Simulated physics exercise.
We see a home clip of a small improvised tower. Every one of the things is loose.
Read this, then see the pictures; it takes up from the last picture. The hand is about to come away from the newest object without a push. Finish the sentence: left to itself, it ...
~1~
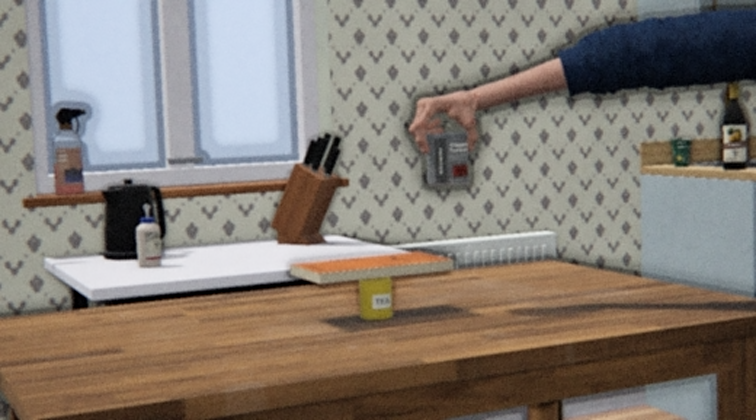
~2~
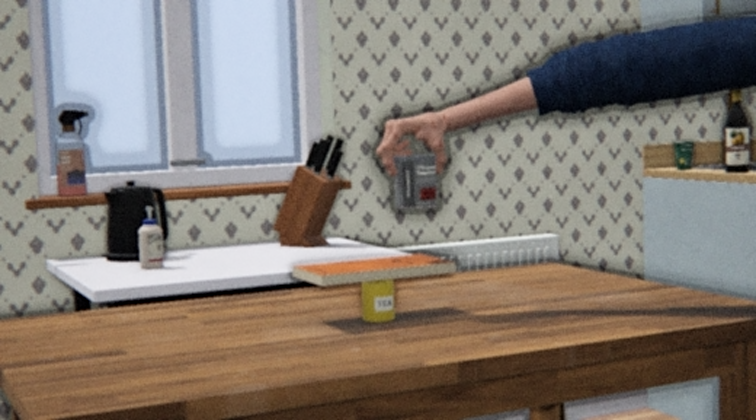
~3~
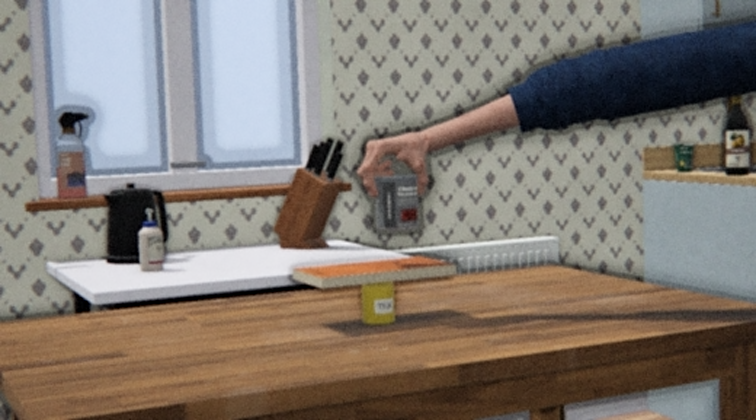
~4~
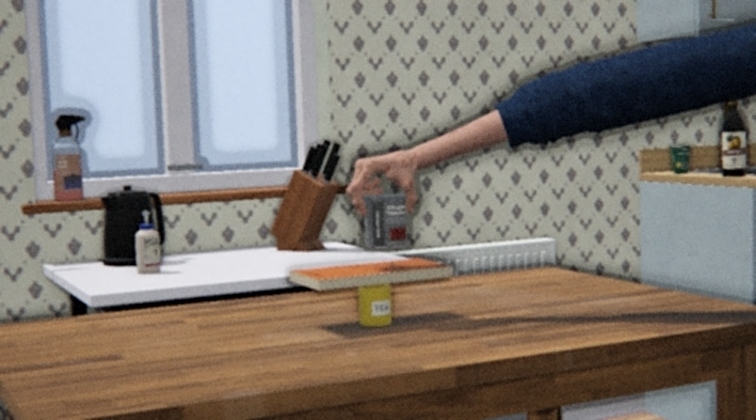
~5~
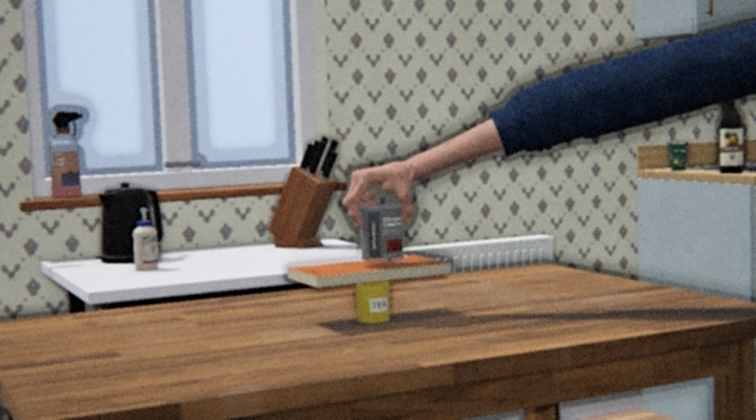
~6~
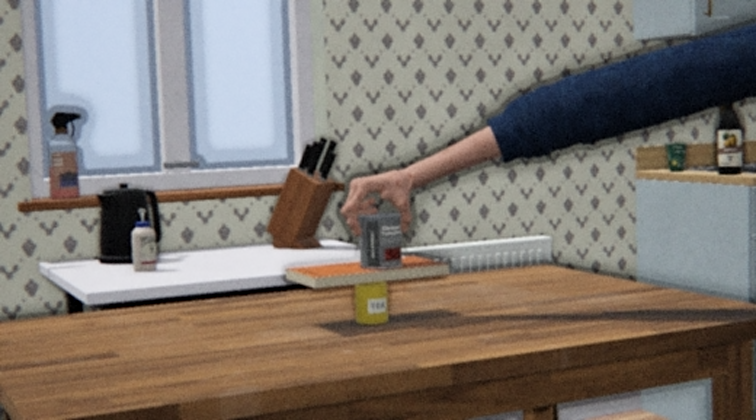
... stays in place.
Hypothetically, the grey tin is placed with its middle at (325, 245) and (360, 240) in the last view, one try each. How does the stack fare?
Topples, then stands firm.
Then, 0.40 s later than the last frame, all is still.
Then, 1.10 s later than the last frame, grey tin resting near (380, 242).
When it is over, all 3 as before. End places, in pixels of the last picture, grey tin near (380, 241). The stack keeps its balance.
